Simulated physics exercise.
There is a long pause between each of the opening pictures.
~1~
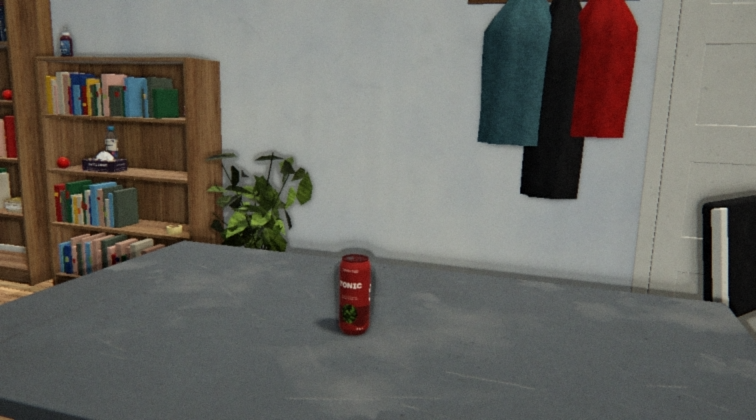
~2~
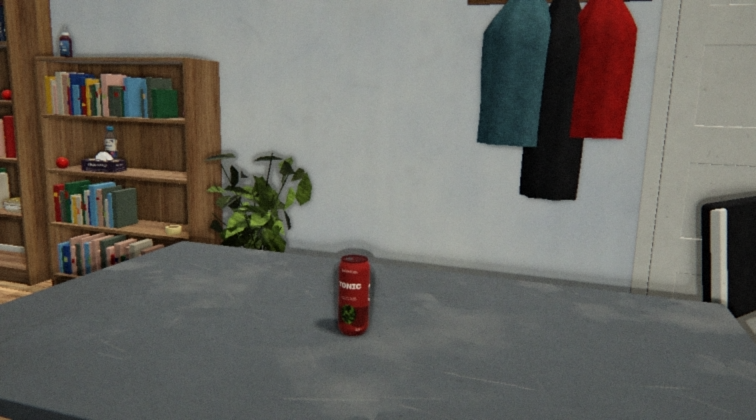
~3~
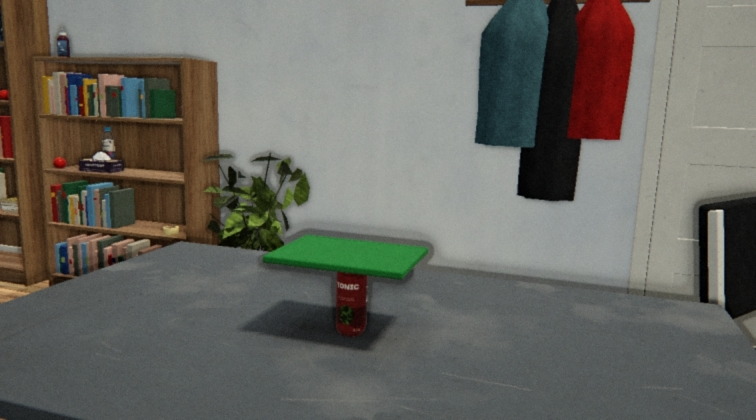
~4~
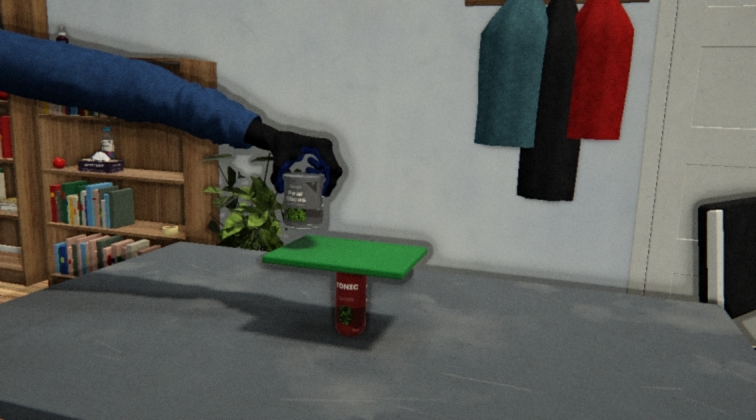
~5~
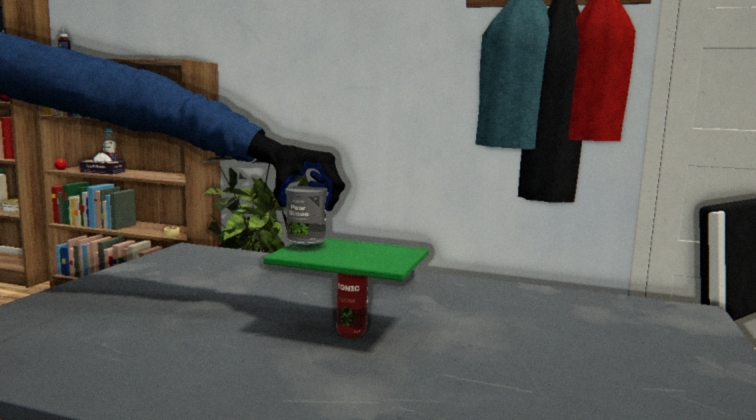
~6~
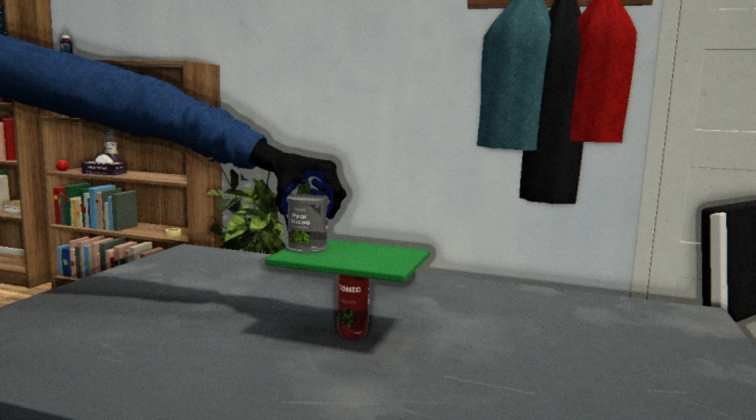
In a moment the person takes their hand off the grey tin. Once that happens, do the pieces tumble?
Yes. The stack cannot bear the weight.
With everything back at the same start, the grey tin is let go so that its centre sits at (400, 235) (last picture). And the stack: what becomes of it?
After that, it tumbles down.
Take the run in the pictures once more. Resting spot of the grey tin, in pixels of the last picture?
It ends up close to (246, 297).
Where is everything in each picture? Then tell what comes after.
In the first picture, the last thing is not in view yet; red can (355, 295).
In the second picture, the last thing is not in view yet; red can (354, 295).
In the third picture, the last thing is not in view yet; red can (352, 296).
The fourth picture shows on its way; grey tin (304, 201); red can (351, 296).
The fifth picture shows on its way; grey tin (306, 214); red can (352, 297).
The sixth picture shows set down, still held; grey tin (308, 223); red can (353, 299).
Then, 0.30 s after the last picture, grey tin now fallen; green lid tipped 49° from how it was.
Then, 0.40 s after the last picture, green lid on its side.
Then, 0.60 s after the last picture, green lid now fallen.
Then, 0.80 s after the last picture, things are still on the move.
By the end, fallen, grey tin and green lid; red can in place. Seen from the same camera at the end, grey tin near (246, 297). The stack gives way.
